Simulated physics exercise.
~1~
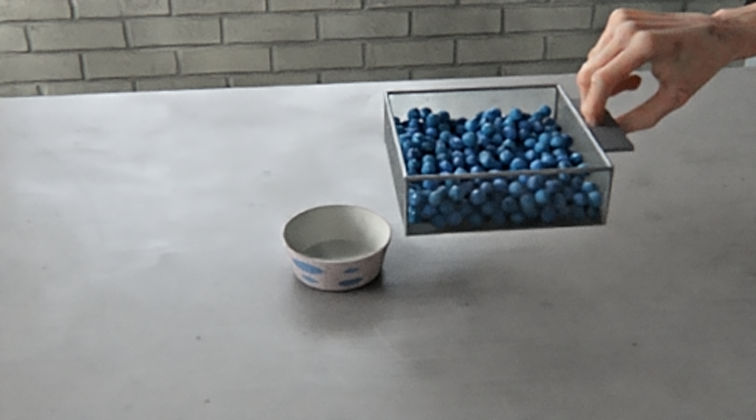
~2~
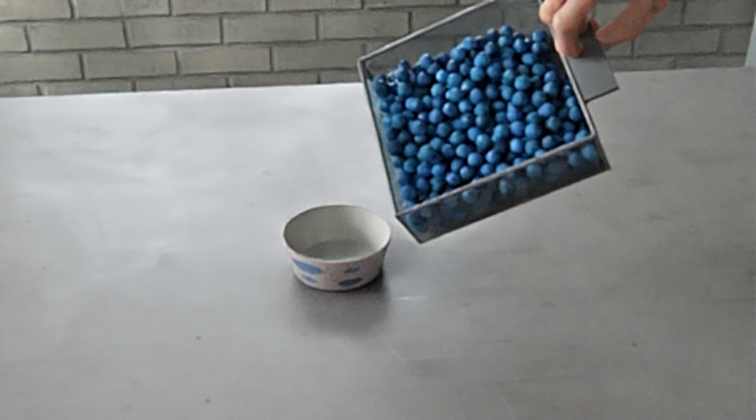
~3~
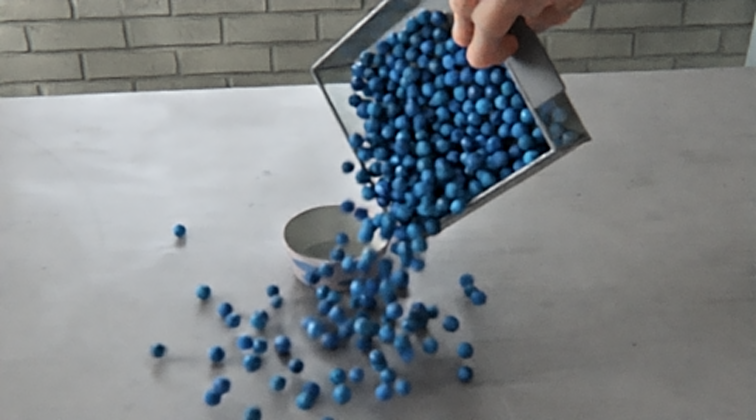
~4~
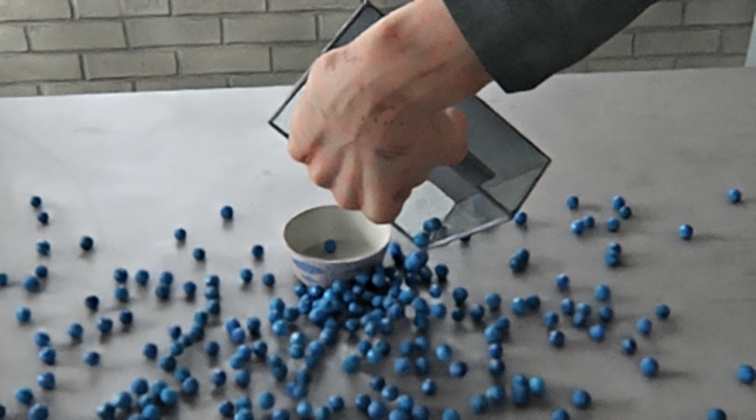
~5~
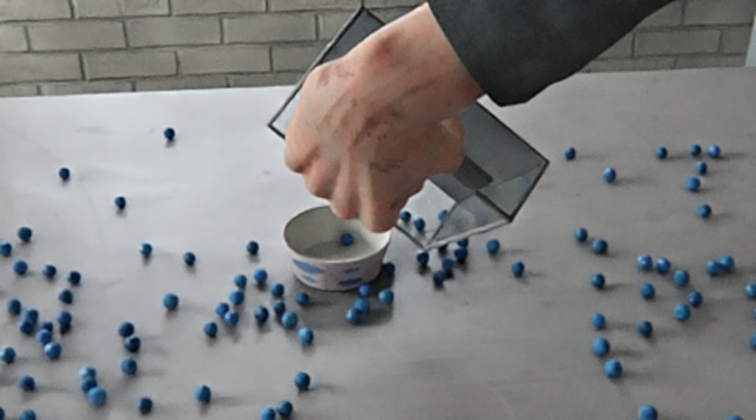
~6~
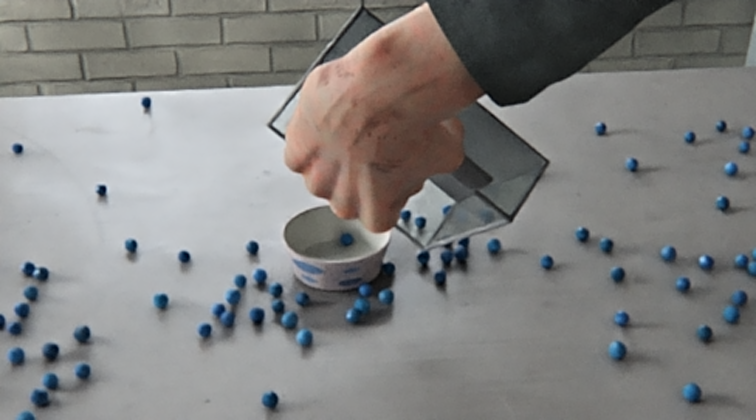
A hand lifts a clear, dark-edged box full of small blue balls above a grey table, to the right of a small white bowl with blue markings. The hand moves the box left and tips it toward the bowl, the balls still inside. As the tilt steepens, the balls pour out in a thick stream, landing in front of the bowl and bouncing across the table. The hand turns the box further until it is empty, then holds it there. The balls roll outward and end scattered over the tabletop, with hardly any in the bowl.
